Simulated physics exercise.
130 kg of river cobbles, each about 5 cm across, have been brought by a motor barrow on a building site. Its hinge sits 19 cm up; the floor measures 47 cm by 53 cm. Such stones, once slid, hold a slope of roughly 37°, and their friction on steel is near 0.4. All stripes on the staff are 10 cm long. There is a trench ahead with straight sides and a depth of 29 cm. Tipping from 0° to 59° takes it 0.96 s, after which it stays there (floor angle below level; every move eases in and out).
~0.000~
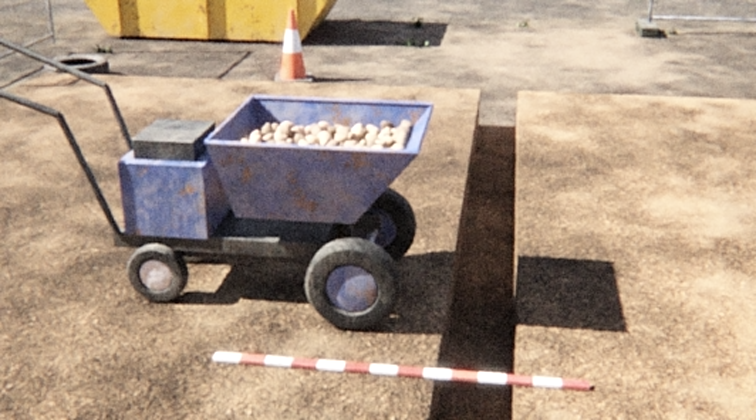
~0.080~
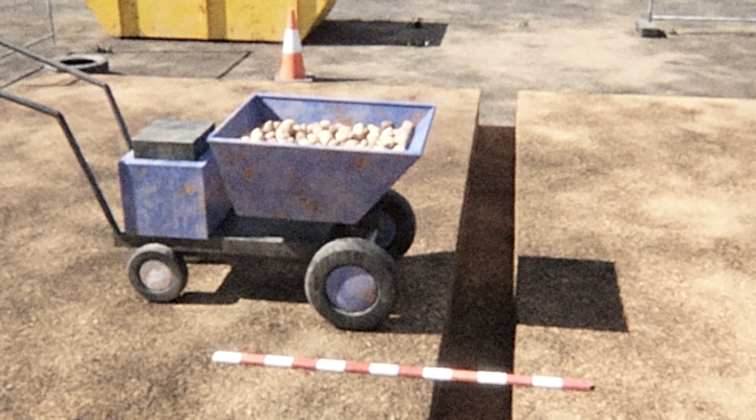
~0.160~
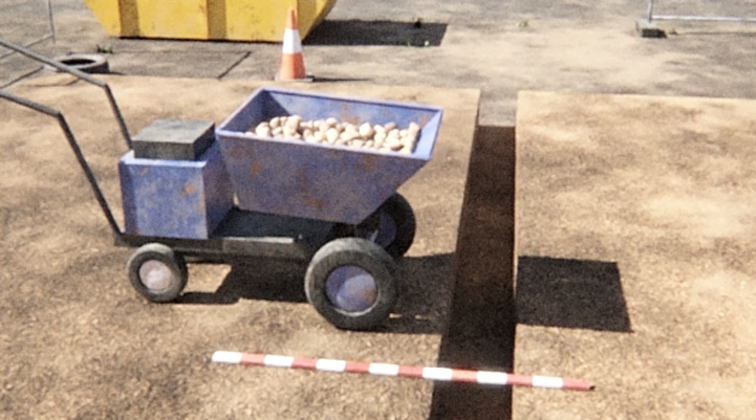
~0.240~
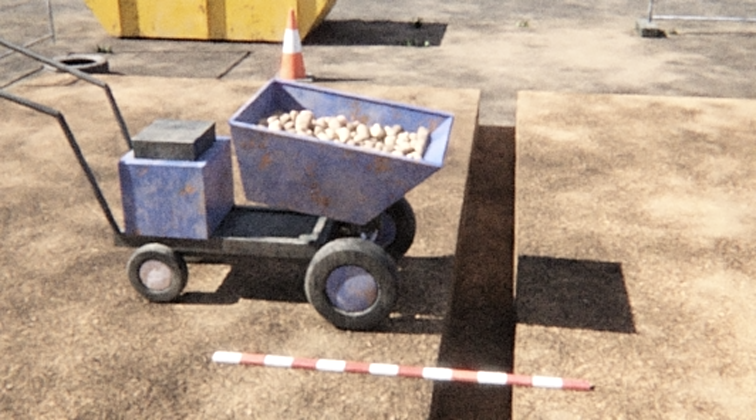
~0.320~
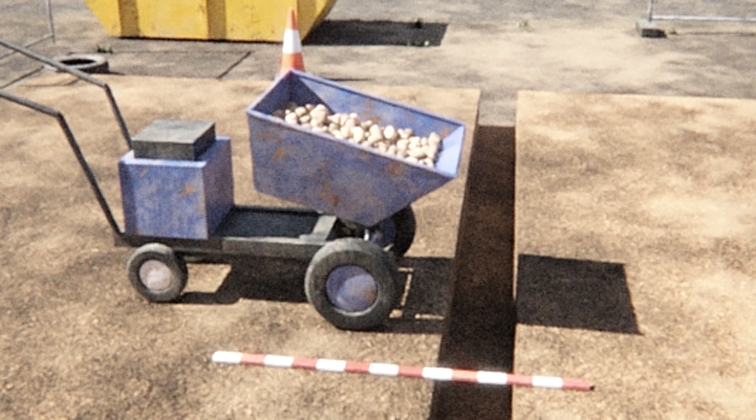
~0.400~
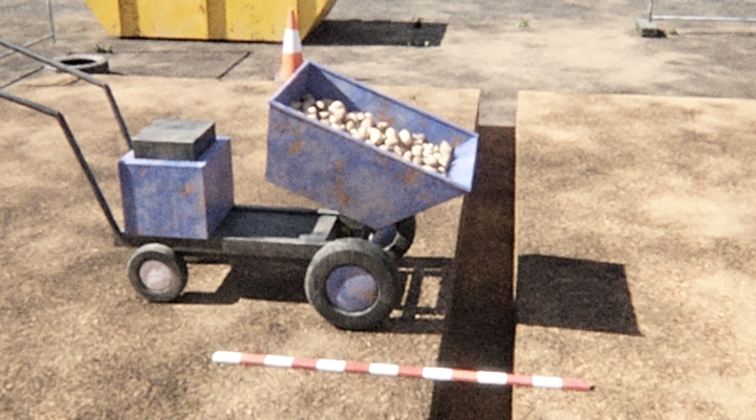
On a building site, a blue motor barrow loaded with pale stones stands beside a straight-sided trench, behind a red-and-white striped staff. Its skip gradually tilts forward to the right, the rear rising while the wheels stay still.
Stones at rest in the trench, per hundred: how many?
Approx. 16 %.
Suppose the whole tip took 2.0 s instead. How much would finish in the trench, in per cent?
Near 20 per cent.
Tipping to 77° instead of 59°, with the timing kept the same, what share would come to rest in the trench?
It would be close to 5 percent.
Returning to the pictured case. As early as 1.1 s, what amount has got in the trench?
By that moment, roughly 0 per cent of the load.
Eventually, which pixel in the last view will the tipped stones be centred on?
I'd point somewhere around (558, 304).
After 0.7 s the floor is at 50°; 100 % in the skip; the foremost stones are at (487, 226).
After 1.1 s the floor is at 59°; 92 % in the skip, 8 % past the trench; the foremost stones are at (560, 286).
After 1.4 s the floor is at 59°; 64 % in the skip, 1 % in the trench, 36 % past the trench; the foremost stones are at (650, 299).
After 3.4 s the floor is at 59°; 34 % in the skip, 16 % in the trench, 50 % past the trench; the foremost stones are at (753, 341).
